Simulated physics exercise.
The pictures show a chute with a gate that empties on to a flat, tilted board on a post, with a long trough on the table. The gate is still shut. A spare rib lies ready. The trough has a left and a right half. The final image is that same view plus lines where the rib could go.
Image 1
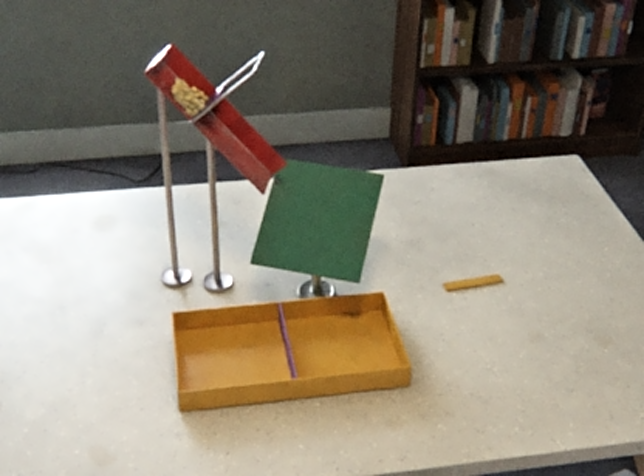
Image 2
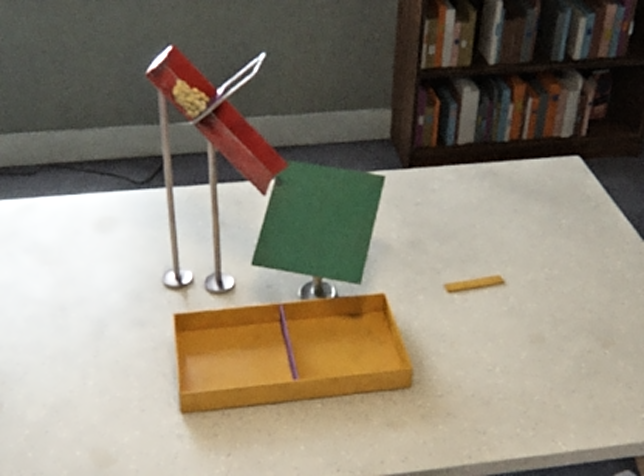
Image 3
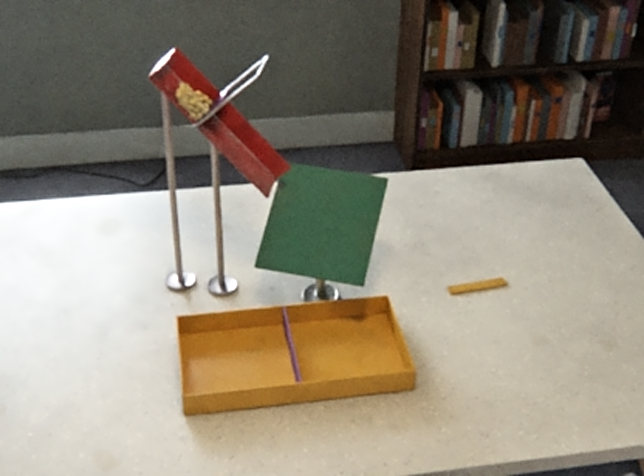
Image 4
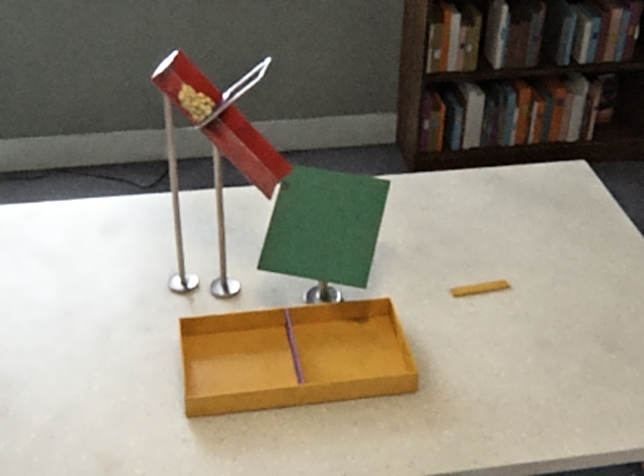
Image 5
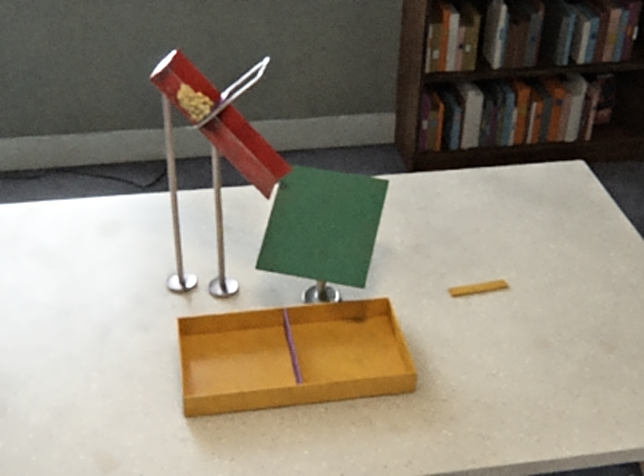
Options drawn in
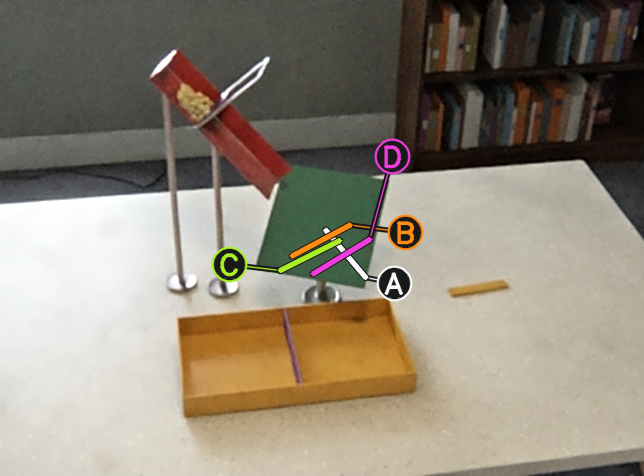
Soya beans sitting still behind a closed gate in a red chute, above a tilted green board and a divided yellow trough.
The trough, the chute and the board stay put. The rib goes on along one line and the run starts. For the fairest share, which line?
Use line D.
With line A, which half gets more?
The right half.
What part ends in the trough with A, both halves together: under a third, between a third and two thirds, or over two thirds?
Line A gives over two thirds.
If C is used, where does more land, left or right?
The left half.
On the marked copy, line A from (325, 230) to (365, 277); line B from (350, 225) to (292, 255); line C from (339, 240) to (280, 270); line D from (369, 239) to (313, 273).
Choosing A, of what is caught, a small share in the left half, the bulk in the right.
Choosing B, of what is caught, all but a few in the left half, a small share in the right.
Choosing C, of what is caught, the bulk in the left half, close to a quarter in the right.
Choosing D, of what is caught, close to two thirds in the left half, close to a third in the right.
